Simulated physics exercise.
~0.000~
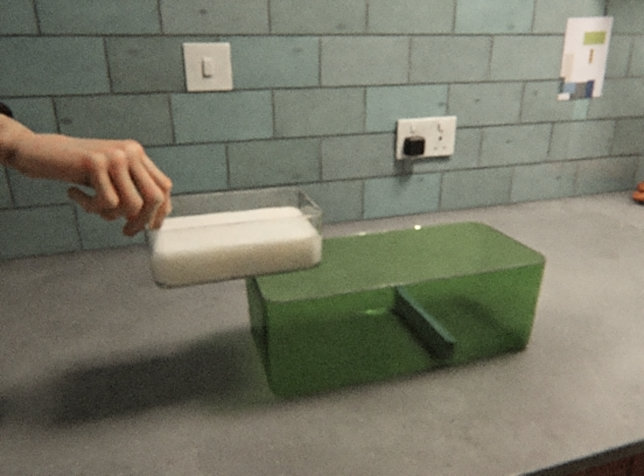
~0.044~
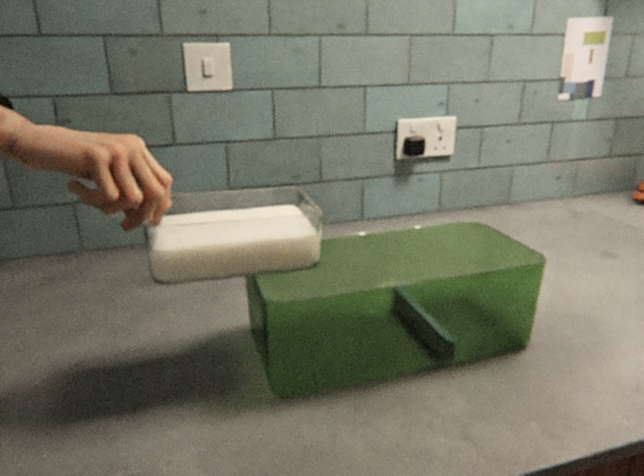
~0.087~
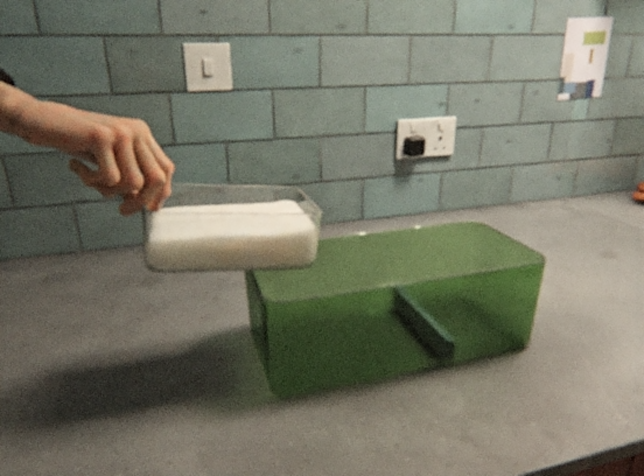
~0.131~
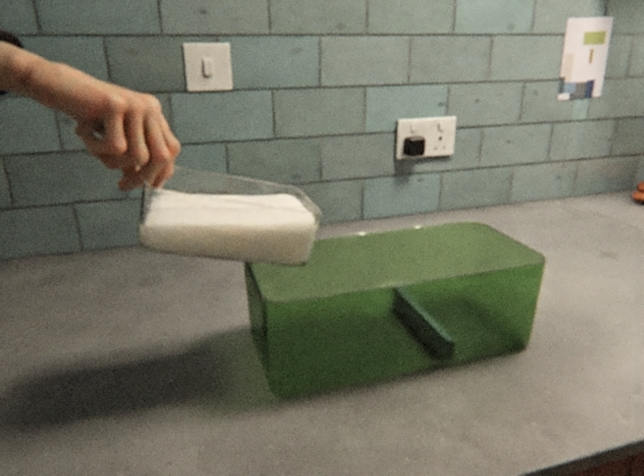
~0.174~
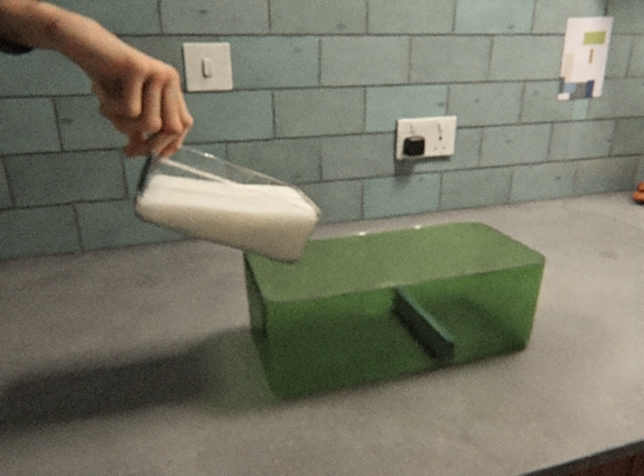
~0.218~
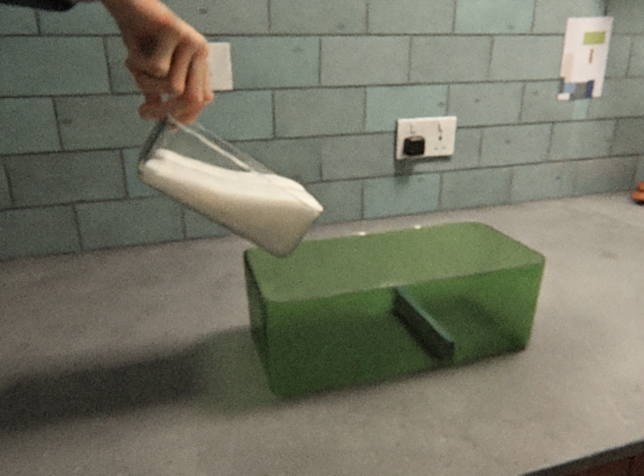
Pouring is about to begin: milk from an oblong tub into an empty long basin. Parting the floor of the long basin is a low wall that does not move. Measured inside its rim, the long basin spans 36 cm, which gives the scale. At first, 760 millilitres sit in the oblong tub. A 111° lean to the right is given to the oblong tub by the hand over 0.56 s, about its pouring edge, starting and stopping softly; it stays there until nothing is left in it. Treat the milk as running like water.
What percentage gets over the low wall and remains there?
20 %.
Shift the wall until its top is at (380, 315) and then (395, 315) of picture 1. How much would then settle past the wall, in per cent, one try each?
In order, 55 and 50 per cent.
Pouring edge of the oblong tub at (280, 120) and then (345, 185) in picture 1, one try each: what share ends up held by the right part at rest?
Around 20 per cent first, around 45 per cent next.
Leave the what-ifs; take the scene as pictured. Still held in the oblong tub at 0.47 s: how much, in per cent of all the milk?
20 %.
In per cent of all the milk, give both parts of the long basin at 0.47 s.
20 on the left, 0 on the right, roughly.
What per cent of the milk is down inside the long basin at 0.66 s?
Looks like about 88 % of the whole amount.
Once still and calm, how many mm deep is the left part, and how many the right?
On the left it stands about 16 mm, on the right about 8 mm.
After 0.47 s the tilt is 104° and 21 per cent is still to pour, 19 is left of the wall and 0 right of it.
After 0.66 s the tilt is 111° and 2 per cent is still to pour, 67 is left of the wall and 21 right of it.
After 0.85 s the tilt is 111° and 0 per cent is still to pour, 73 is left of the wall and 16 right of it.
After 1.06 s the tilt is 111° and 0 per cent is still to pour, 77 is left of the wall and 18 right of it.
In the end 74 per cent lies left of the wall, 20 right of it and 6 outside.
